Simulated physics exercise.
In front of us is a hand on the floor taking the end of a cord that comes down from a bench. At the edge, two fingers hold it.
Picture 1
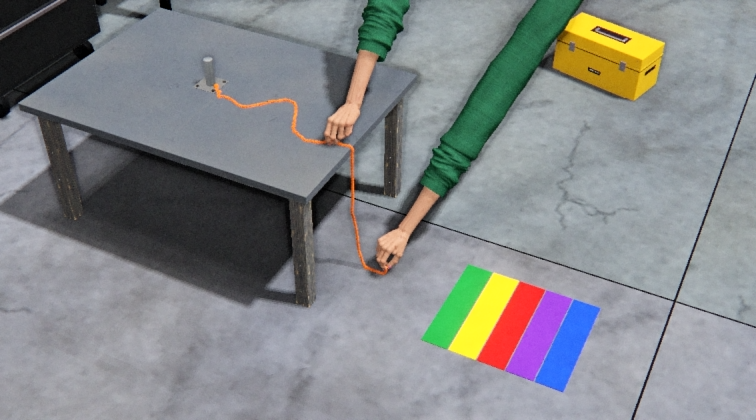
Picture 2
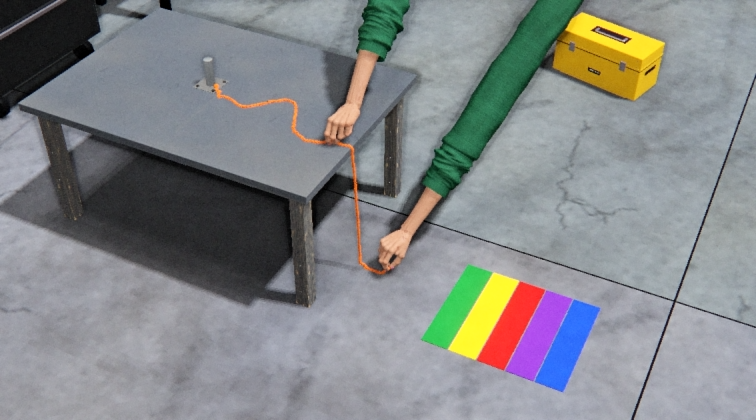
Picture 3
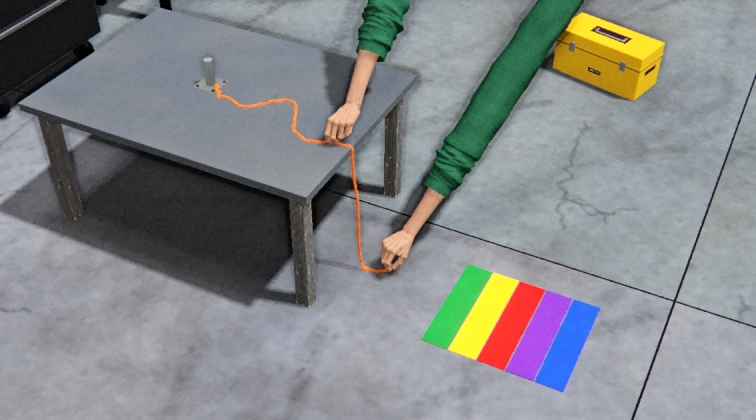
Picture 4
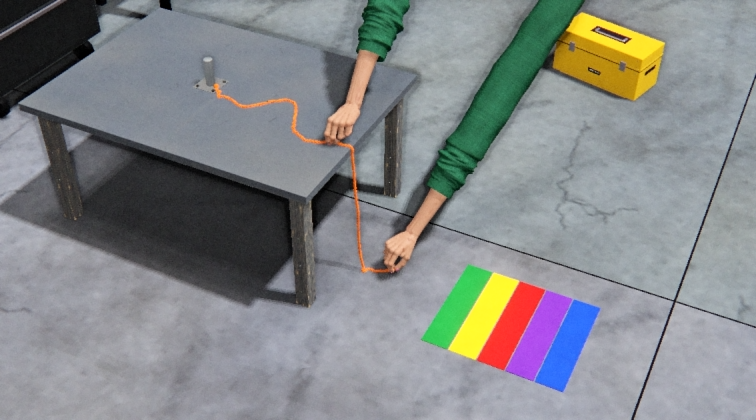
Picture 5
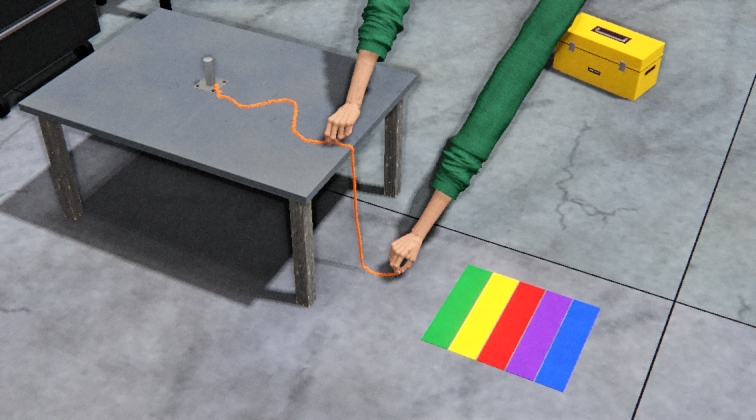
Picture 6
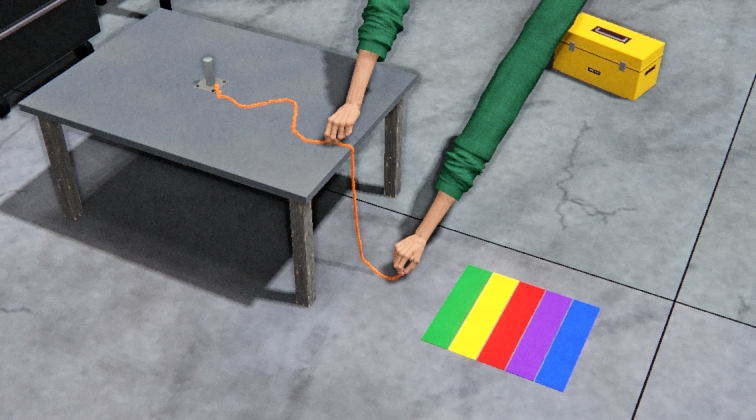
On a cracked grey concrete floor, seen from above at an angle, a grey table stands at left with a small metal post on its top. An orange cord runs from the post over the table edge, held there by one green-sleeved hand and near the floor by another, with coloured stripes and a yellow toolbox at right. The lower hand slides slightly rightward with the cord's end while the upper hand and camera stay still.
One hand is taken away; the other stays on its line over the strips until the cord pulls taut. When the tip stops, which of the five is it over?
The purple one.
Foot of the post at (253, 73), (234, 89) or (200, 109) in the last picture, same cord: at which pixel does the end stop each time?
You'd get roughly (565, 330), (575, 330) and (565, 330), one for each try.
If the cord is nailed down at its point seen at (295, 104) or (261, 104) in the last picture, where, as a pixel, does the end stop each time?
Respectively, (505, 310) and (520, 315).
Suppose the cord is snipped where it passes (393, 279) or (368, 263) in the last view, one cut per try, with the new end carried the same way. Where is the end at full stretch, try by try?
(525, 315) and (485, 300).
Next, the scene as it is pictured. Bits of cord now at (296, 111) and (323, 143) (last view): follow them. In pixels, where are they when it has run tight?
I'd put the first at about (317, 126) and the other at about (378, 164).
Early on, end near (484, 301); over yellow.
Midway, end near (521, 314); over red.
At the end of the slack, end near (544, 321); over purple. It gets as far as the purple strip.
